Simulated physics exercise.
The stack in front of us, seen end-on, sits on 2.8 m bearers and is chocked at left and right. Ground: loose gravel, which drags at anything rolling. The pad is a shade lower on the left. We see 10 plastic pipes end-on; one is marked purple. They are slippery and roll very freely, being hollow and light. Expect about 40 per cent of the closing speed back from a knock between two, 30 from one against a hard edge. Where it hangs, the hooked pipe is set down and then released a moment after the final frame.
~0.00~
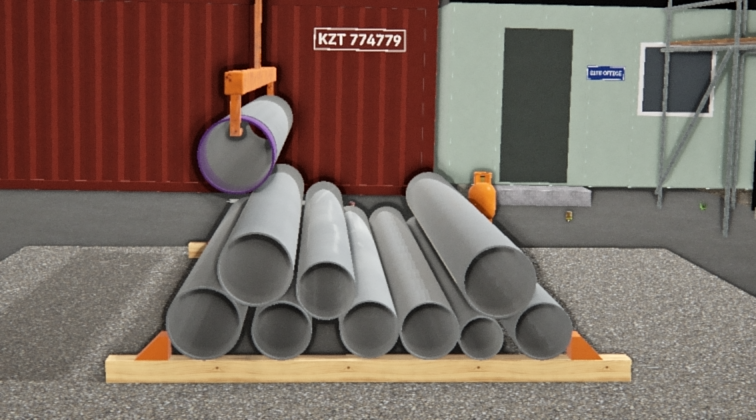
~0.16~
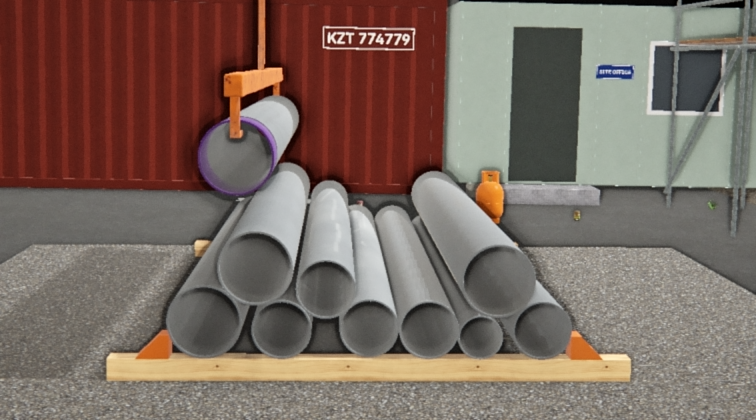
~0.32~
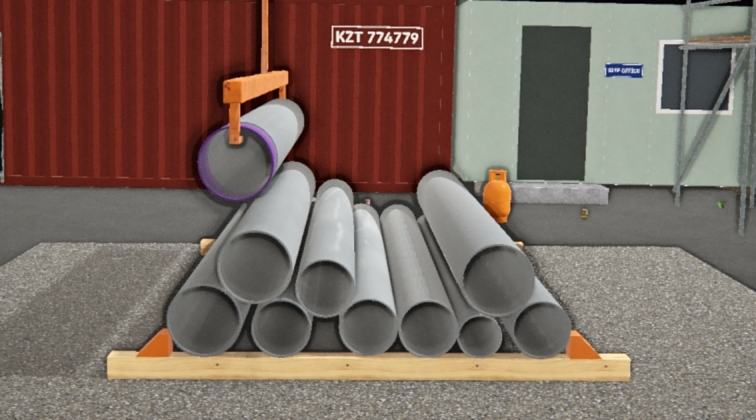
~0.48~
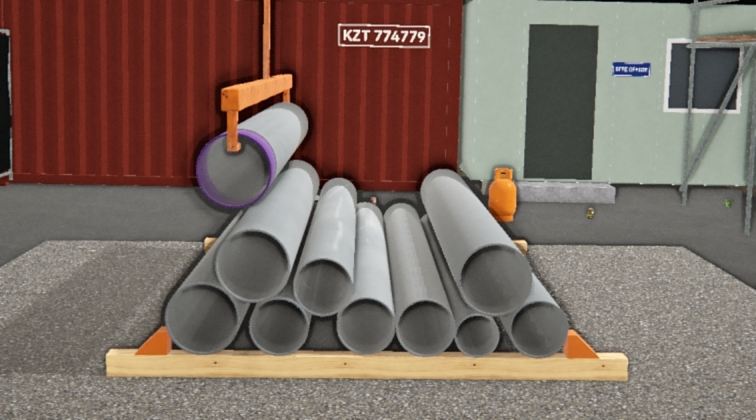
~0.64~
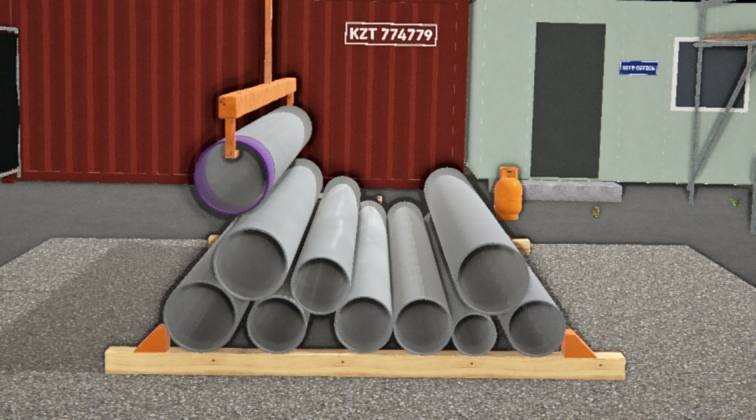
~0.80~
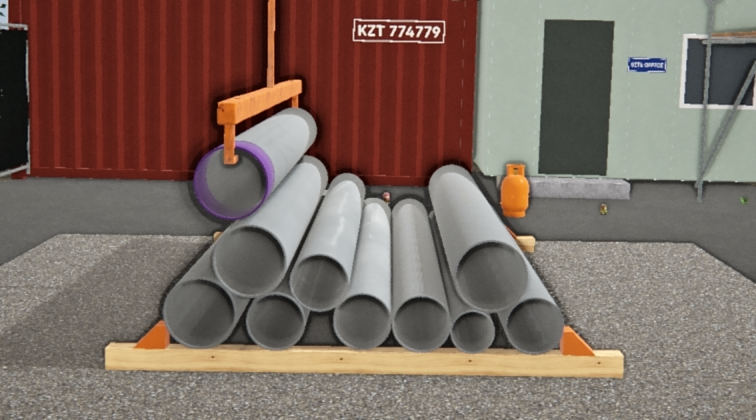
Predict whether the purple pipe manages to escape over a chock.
The purple pipe makes it off.
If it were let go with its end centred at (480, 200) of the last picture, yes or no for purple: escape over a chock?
The answer for purple would be negative.
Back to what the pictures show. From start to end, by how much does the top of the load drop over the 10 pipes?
About 60 cm.
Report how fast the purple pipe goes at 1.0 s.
Its speed is roughly 0.3 m/s.
Then, 1.0 s in, purple is up on others, 35 cm inside the left chock, rolling left; 0 off the stack.
Then, 1.2 s in, purple is up on others, 25 cm inside the left chock, rolling left; 0 off the stack.
Then, 1.5 s in, purple is in the air, 5 cm inside the left chock, rolling left; 0 off the stack.
Then, 1.7 s in, purple is beyond the left chock, rolling left; 1 off the stack.
In the end (3.2 s), purple is beyond the left chock; 1 off the stack.
